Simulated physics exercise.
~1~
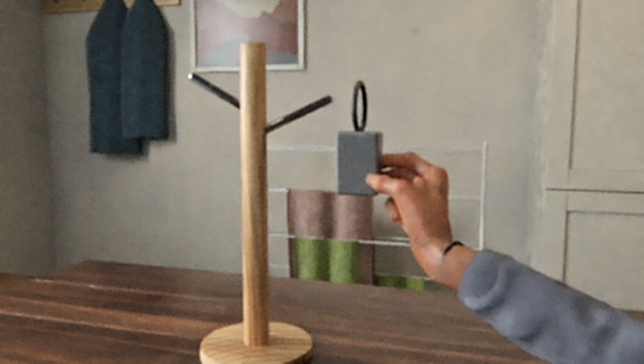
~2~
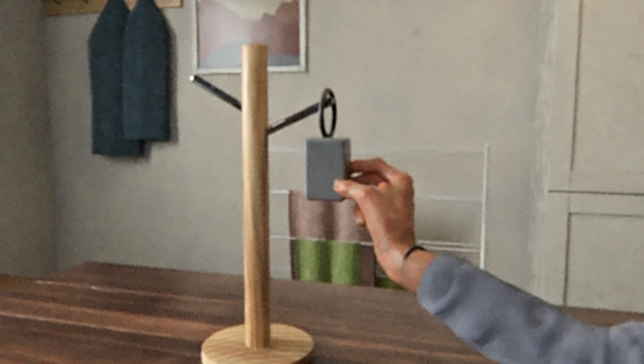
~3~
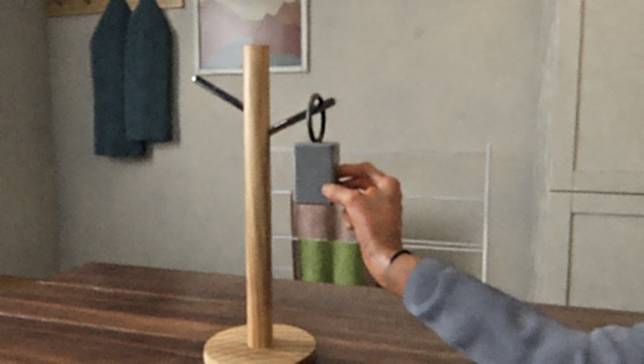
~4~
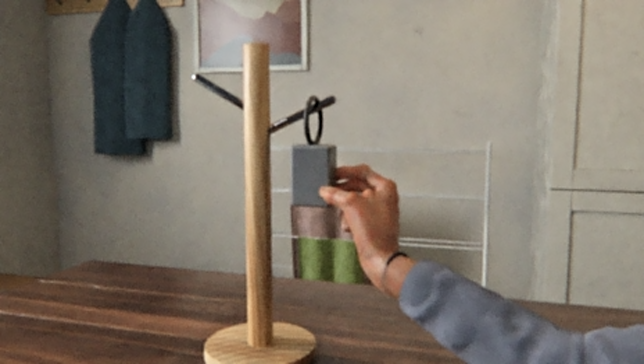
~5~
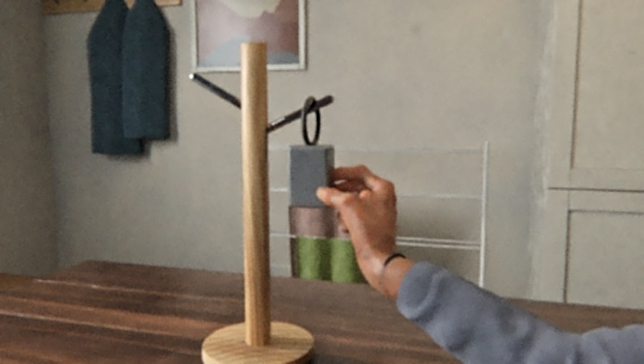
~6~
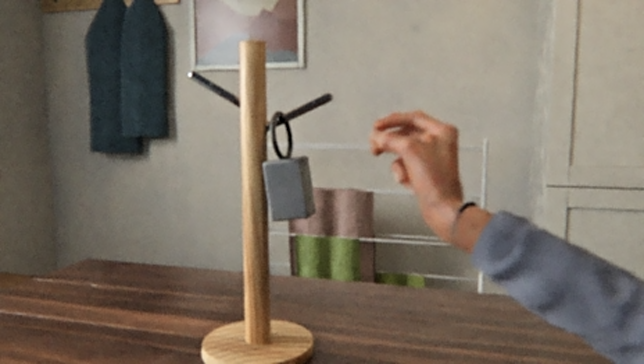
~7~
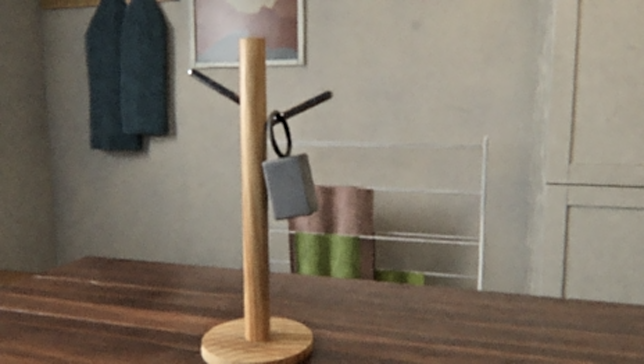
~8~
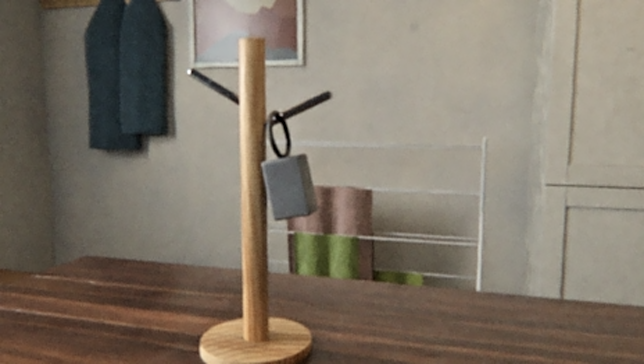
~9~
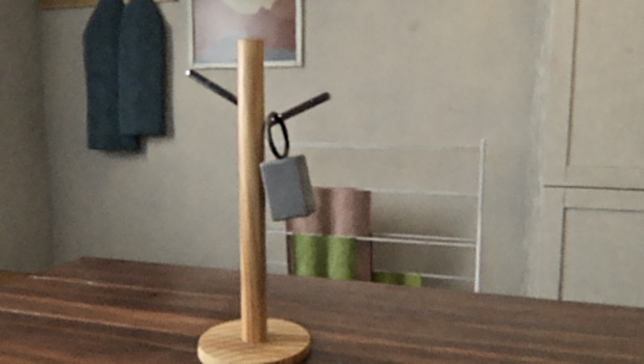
A grey pouch is hung by its ring on a wooden stand's peg and stays.
